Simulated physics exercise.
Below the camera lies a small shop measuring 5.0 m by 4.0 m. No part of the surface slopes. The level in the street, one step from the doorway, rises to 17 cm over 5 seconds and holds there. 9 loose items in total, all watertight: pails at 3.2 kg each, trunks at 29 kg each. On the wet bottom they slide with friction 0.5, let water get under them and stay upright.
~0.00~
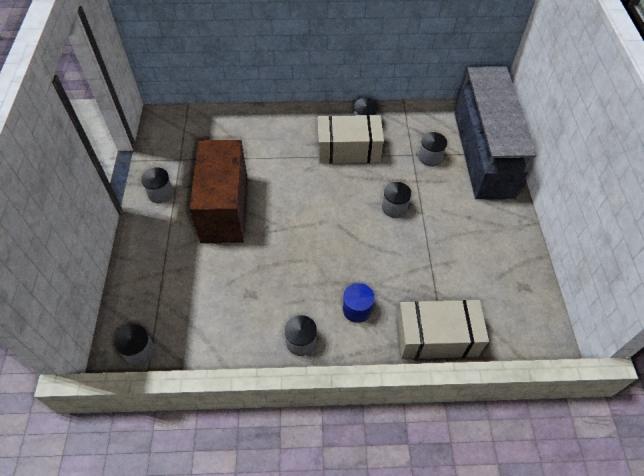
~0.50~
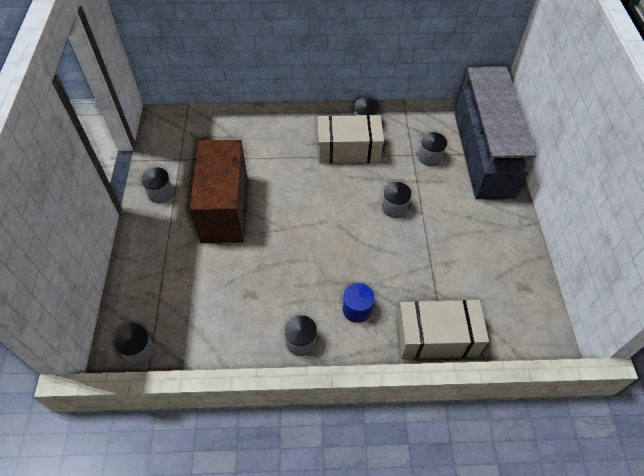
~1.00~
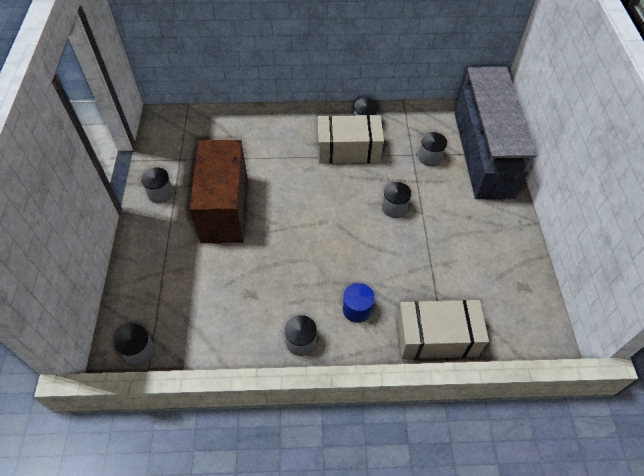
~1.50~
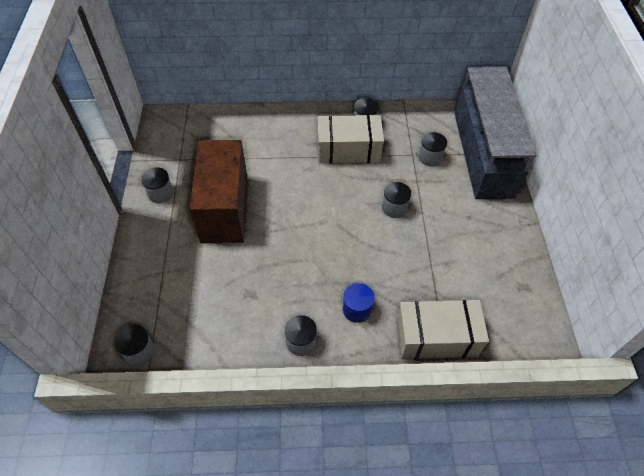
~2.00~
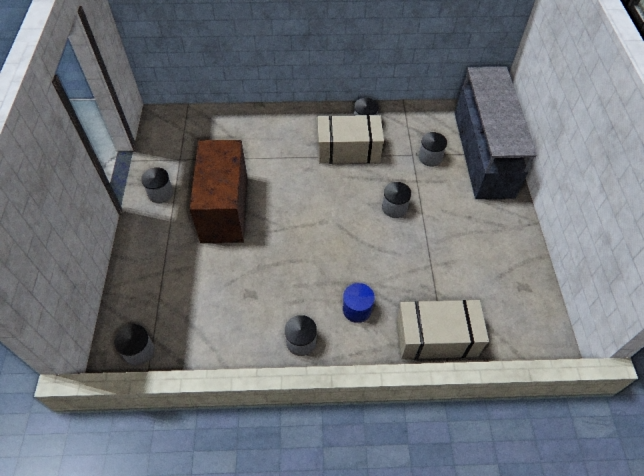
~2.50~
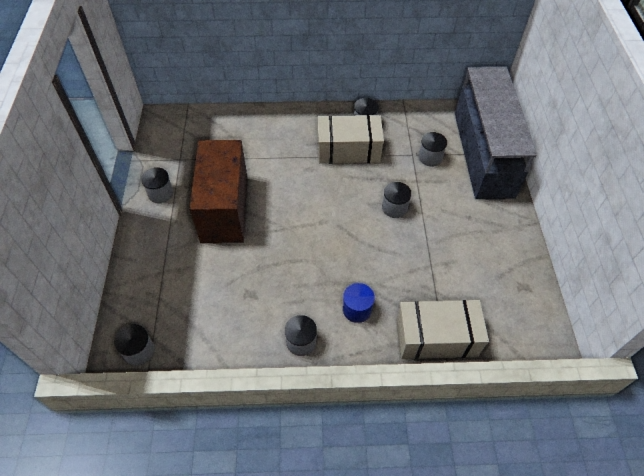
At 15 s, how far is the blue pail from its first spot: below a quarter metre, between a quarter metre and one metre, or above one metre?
Between a quarter metre and one metre.
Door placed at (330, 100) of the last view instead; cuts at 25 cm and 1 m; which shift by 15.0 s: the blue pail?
Result for the blue pail: Moderate displacement.
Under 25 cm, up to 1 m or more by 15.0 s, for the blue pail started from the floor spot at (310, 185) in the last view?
By then it edges a bit.
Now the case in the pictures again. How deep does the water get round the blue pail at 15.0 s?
About 6 cm.
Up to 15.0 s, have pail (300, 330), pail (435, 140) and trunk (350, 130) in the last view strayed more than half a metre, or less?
The first is bigger, the second bigger and the third not bigger.
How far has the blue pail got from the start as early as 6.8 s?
By then it has shifted roughly 0 cm.
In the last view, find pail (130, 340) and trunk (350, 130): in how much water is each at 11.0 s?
First roughly 5 cm, second roughly 5 cm.
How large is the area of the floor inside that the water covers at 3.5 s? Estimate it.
Close to 1.0 m2, I'd say.
After 3.5 s the blue pail is near (359, 297), 0.0 m from its start, aground; 0 afloat.
After 6.8 s the blue pail is near (359, 297), 0.0 m from its start, aground; 0 afloat.
After 11.0 s the blue pail is near (359, 297), 0.0 m from its start, aground; 2 afloat.
After 15.0 s the blue pail is near (370, 262), 0.4 m from its start, afloat; 7 afloat.
